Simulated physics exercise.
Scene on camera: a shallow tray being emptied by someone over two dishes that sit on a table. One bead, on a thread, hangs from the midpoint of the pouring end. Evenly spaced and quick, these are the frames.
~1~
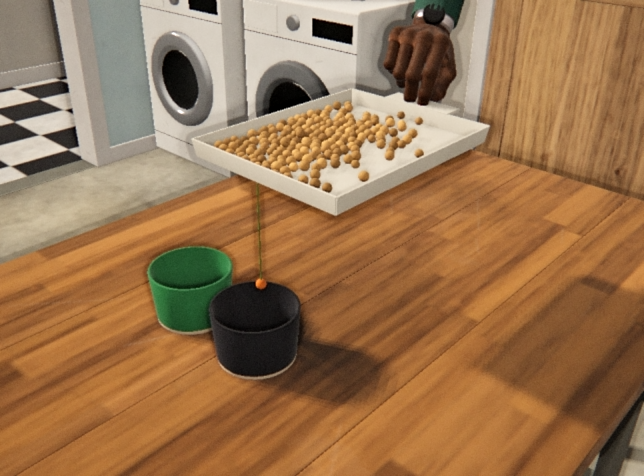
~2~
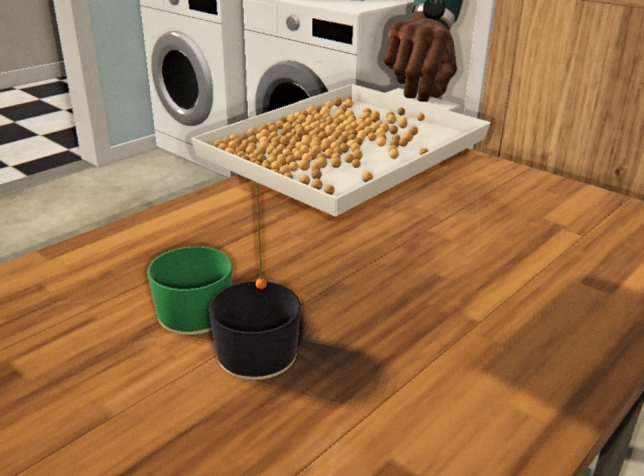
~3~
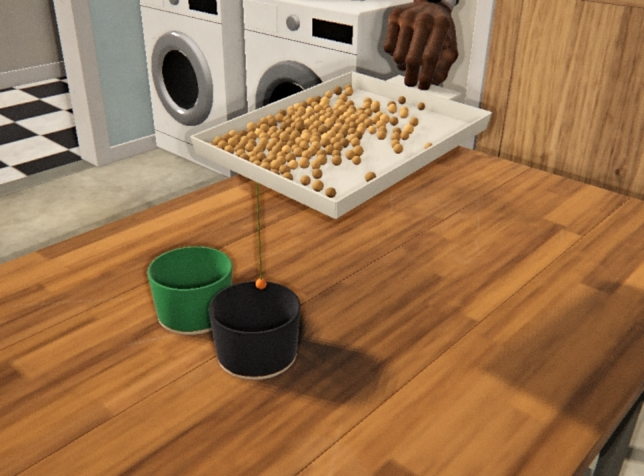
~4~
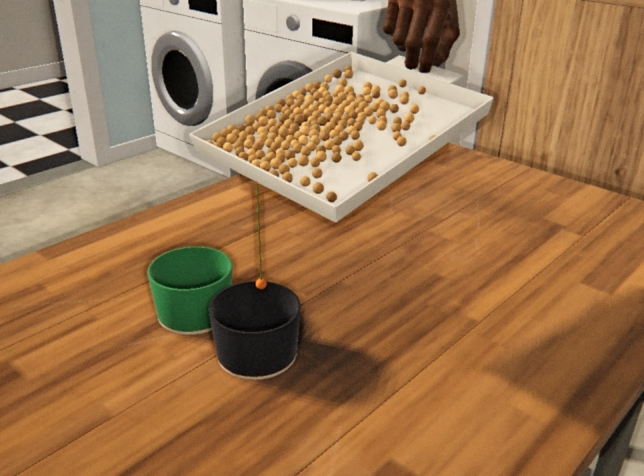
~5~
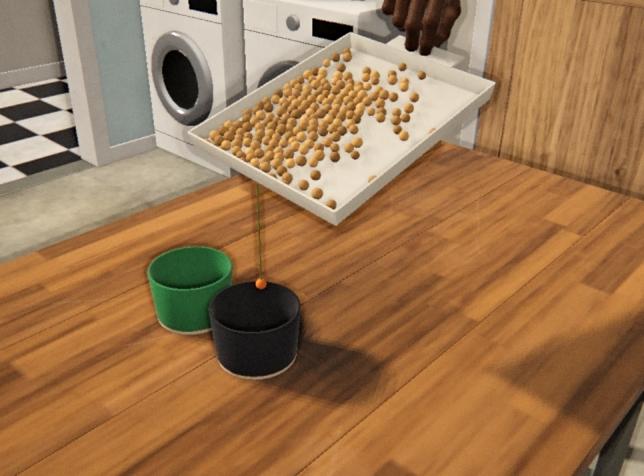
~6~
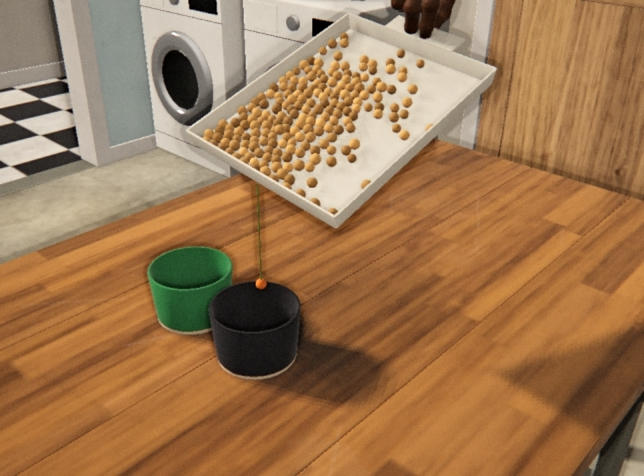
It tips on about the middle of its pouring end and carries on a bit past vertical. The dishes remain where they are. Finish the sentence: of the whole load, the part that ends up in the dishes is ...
... less than half.
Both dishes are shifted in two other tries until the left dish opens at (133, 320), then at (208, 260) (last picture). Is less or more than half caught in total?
Place 1: Lower than half; place 2: Lower than half.
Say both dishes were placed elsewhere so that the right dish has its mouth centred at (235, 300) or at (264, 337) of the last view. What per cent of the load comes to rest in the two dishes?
Approximately 0 percent, followed by approximately 50 percent.
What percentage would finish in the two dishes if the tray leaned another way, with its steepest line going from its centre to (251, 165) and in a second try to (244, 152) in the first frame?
The first try yields 70 percent and the second 90 percent.
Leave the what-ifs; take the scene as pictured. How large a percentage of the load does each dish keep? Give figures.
Roughly 0 in a hundred end in the left dish and roughly 10 in a hundred in the right dish.
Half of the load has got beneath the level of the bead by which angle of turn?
A tilt of roughly 95°.
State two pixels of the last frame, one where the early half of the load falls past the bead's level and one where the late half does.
Half one: (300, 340), half two: (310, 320).
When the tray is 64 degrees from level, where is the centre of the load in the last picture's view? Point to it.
I'd put the middle close to (303, 178).
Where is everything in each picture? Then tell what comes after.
The first frame shows corners of the pouring end at (196, 139) and (336, 195), level; middle of the load at (315, 141), round wooden beads; left dish at (159, 303); right dish at (222, 346); bead on its thread at (261, 284).
The second frame shows corners of the pouring end at (196, 138) and (336, 196), level; middle of the load at (315, 139).
The third frame shows corners of the pouring end at (195, 136) and (336, 199), tipped barely, lowest at the right corner; middle of the load at (315, 133).
The fourth frame shows corners of the pouring end at (193, 134) and (335, 204), tipped a little, lowest at the right corner; middle of the load at (315, 125), a small part on the move.
The fifth frame shows corners of the pouring end at (192, 132) and (334, 209), tipped clearly, lowest at the right corner; middle of the load at (314, 118), about a quarter on the move.
The sixth frame shows corners of the pouring end at (190, 130) and (334, 213), tipped clearly, lowest at the right corner; middle of the load at (303, 118), nearly all on the move; left dish at (159, 303); right dish at (222, 346).
Soon, tray tipped steeply; most on the tray; a stray few outside both; a small part in the air.
A while on, tray tipped past a quarter turn; about a quarter on the tray; a stray few in the right dish; about two thirds outside both; about a quarter in the air.
Towards the end, tray tipped past a quarter turn; a small part in the right dish; nearly all outside both.
Finally, tray tipped past a quarter turn; a small part in the right dish; none in the left dish; nearly all outside both.
